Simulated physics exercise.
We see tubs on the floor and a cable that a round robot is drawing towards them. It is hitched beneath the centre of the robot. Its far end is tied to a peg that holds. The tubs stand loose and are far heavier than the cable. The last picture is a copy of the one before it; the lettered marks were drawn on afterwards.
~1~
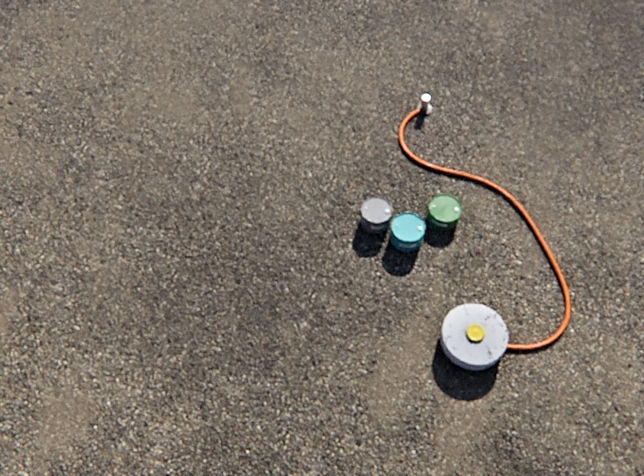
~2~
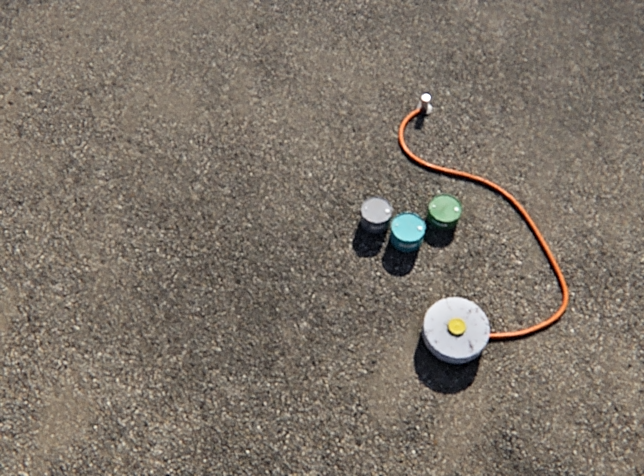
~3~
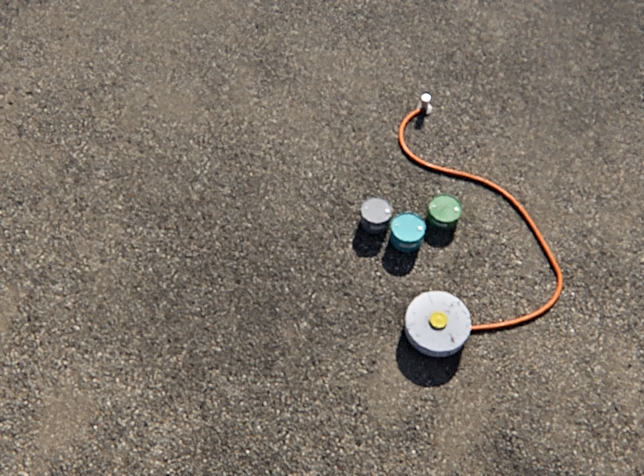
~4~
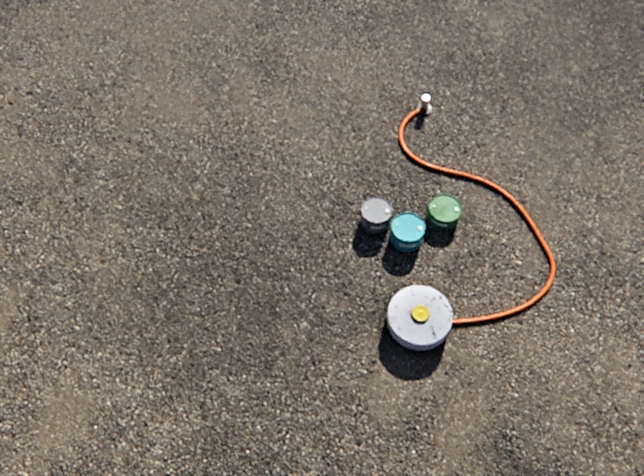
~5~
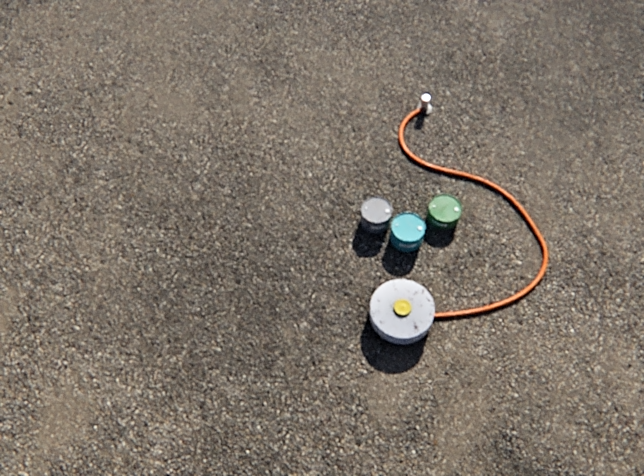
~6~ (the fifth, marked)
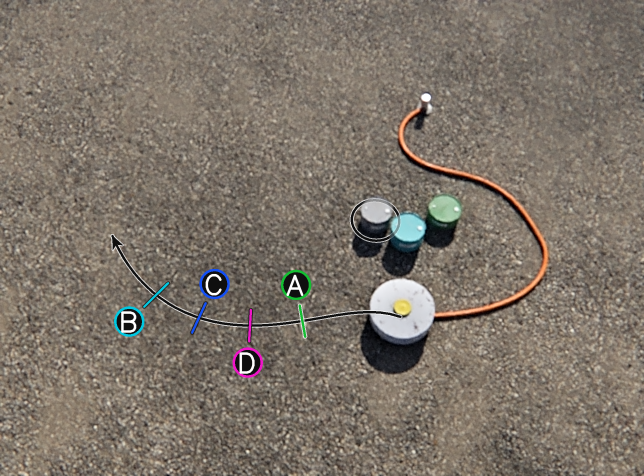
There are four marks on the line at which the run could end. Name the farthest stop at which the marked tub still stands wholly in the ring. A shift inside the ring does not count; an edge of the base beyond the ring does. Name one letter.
Stop at B.
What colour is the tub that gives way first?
The green tub.
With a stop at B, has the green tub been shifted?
Yes.
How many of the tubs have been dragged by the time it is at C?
The count is none.
On the copy, A at (302, 321); B at (156, 295); C at (199, 318); D at (250, 326); the ring at (375, 220); the route from (400, 317) via (224, 324) to (112, 236).
On B. First, robot (313, 315); grey tub (376, 215).
Then, robot (220, 319); grey tub (376, 215).
Finally, robot (154, 290); grey tub (376, 215); green tub (420, 206); the grey tub is still in its ring.
By contrast, A is safe but short; C is safe but short; D is safe but short.
